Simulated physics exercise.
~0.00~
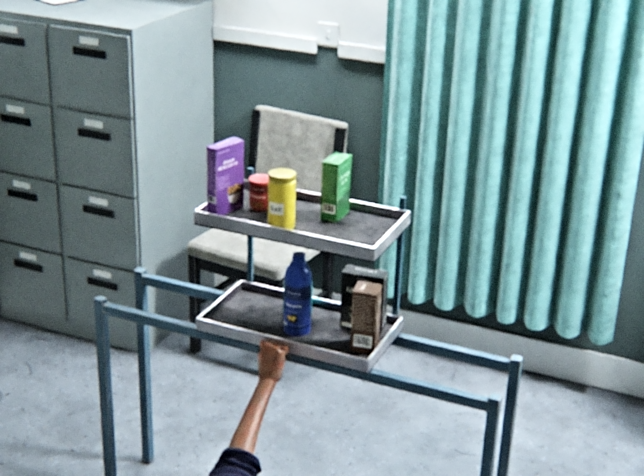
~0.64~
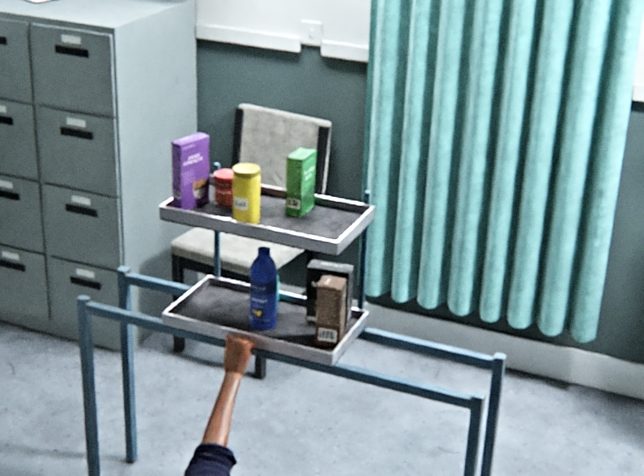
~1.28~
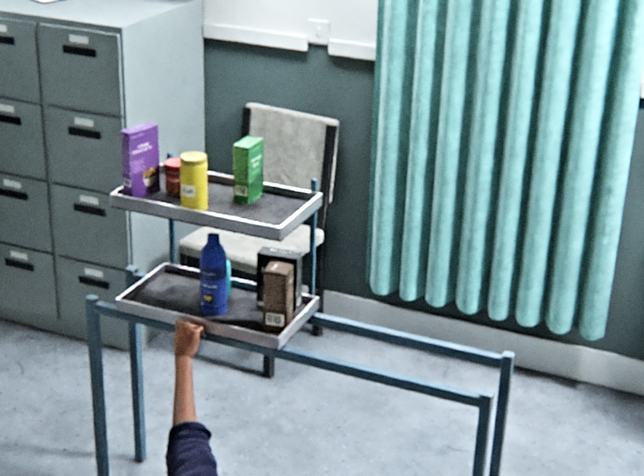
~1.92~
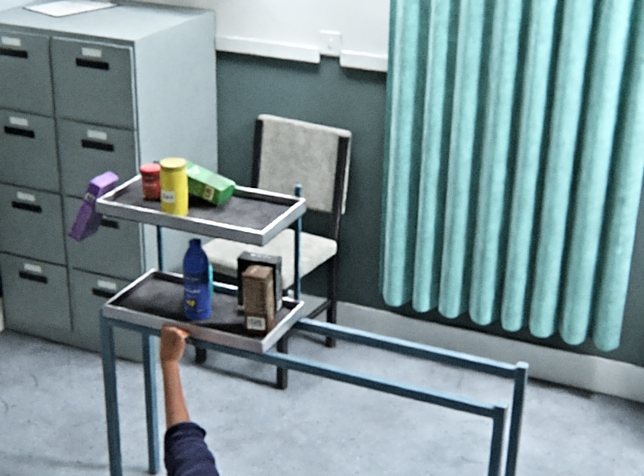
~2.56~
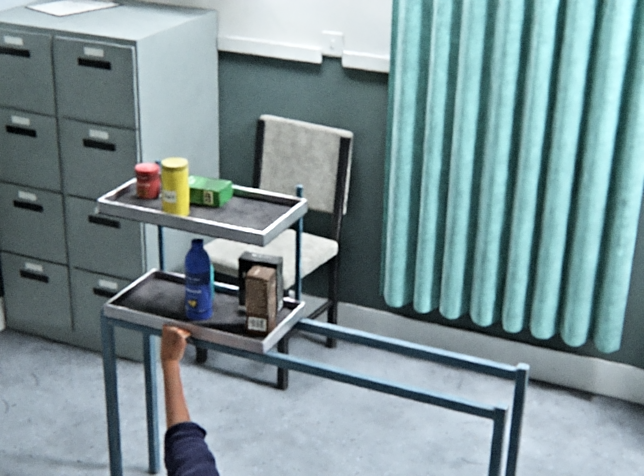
In a room with grey filing cabinets, a chair and a teal curtain, a slightly swaying view looks down on a two-level tray stand on blue rails. The upper tray holds a purple packet, red tin, yellow jar and green carton; the lower holds a blue bottle with dark and brown boxes at its right. A hand at the lower tray's front edge moves the stand left along the rails. At the left end it stops, the purple packet tips over the upper tray's edge and the green carton topples. Finally the packet is out of sight, the carton lies on its side, and the rest stand upright.
